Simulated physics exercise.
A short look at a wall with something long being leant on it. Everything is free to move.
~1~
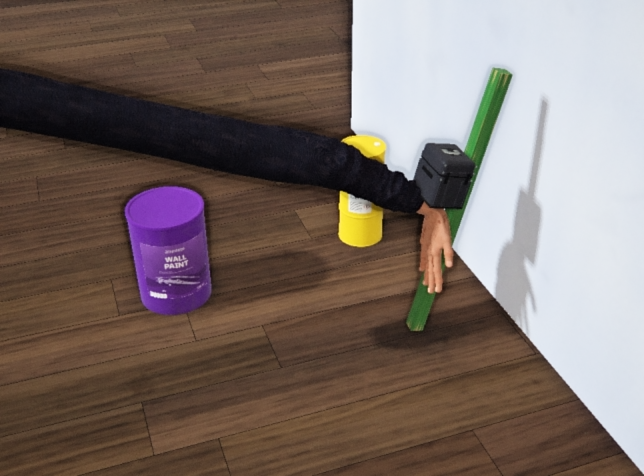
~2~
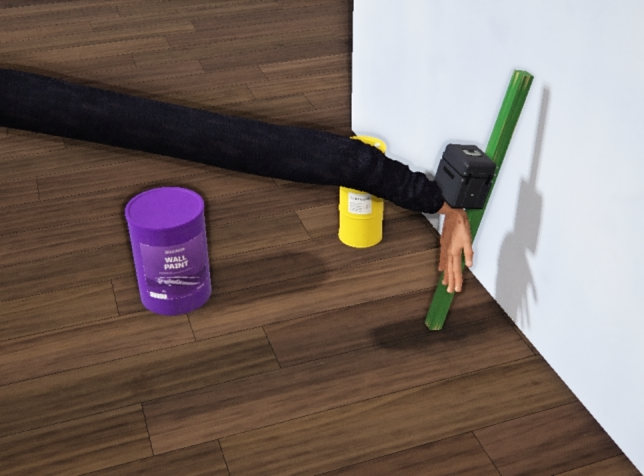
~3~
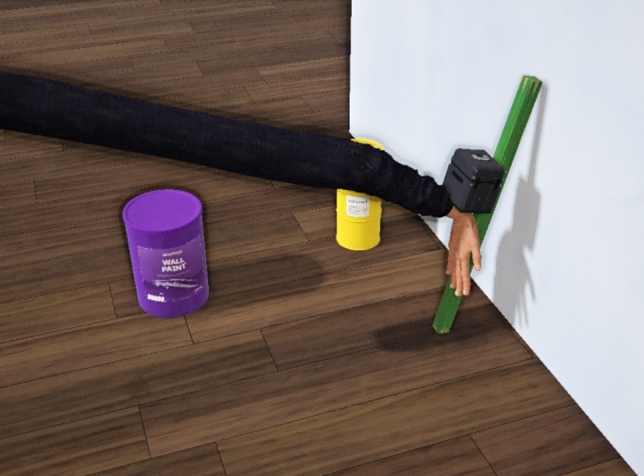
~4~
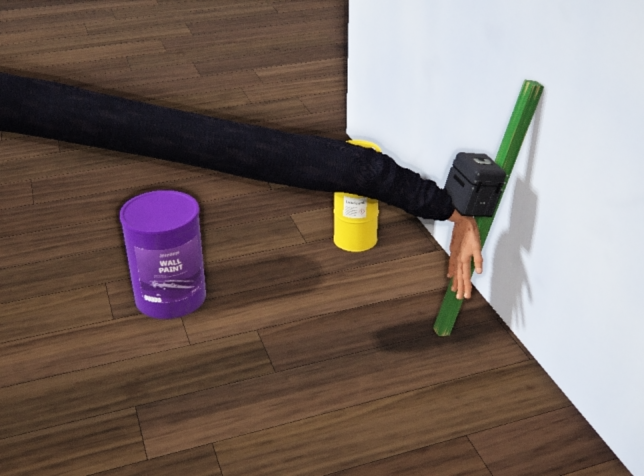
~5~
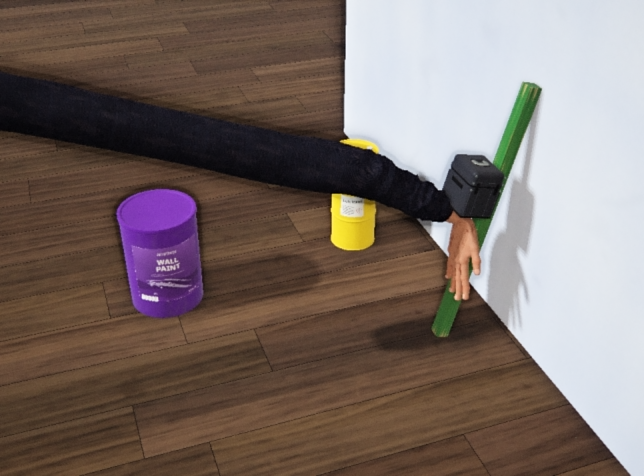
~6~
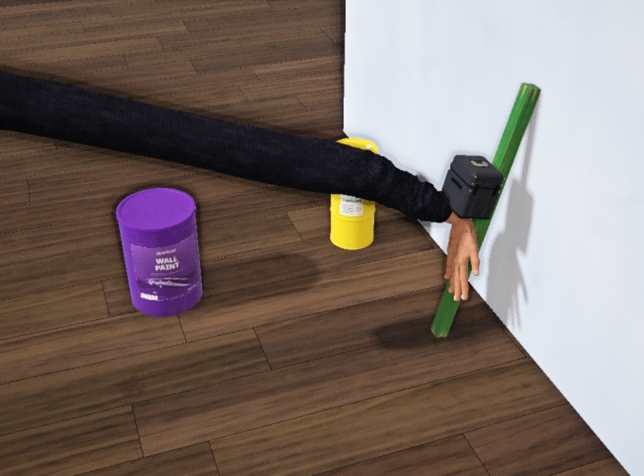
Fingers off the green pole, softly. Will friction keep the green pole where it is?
Here the pole stays up.
Then, 0.20 s later than the last frame, all is still.
Then, 0.50 s later than the last frame, green pole resting near (481, 220).
When it is over, all 3 as before. End places, in pixels of the last picture, green pole near (481, 220). The pole holds.
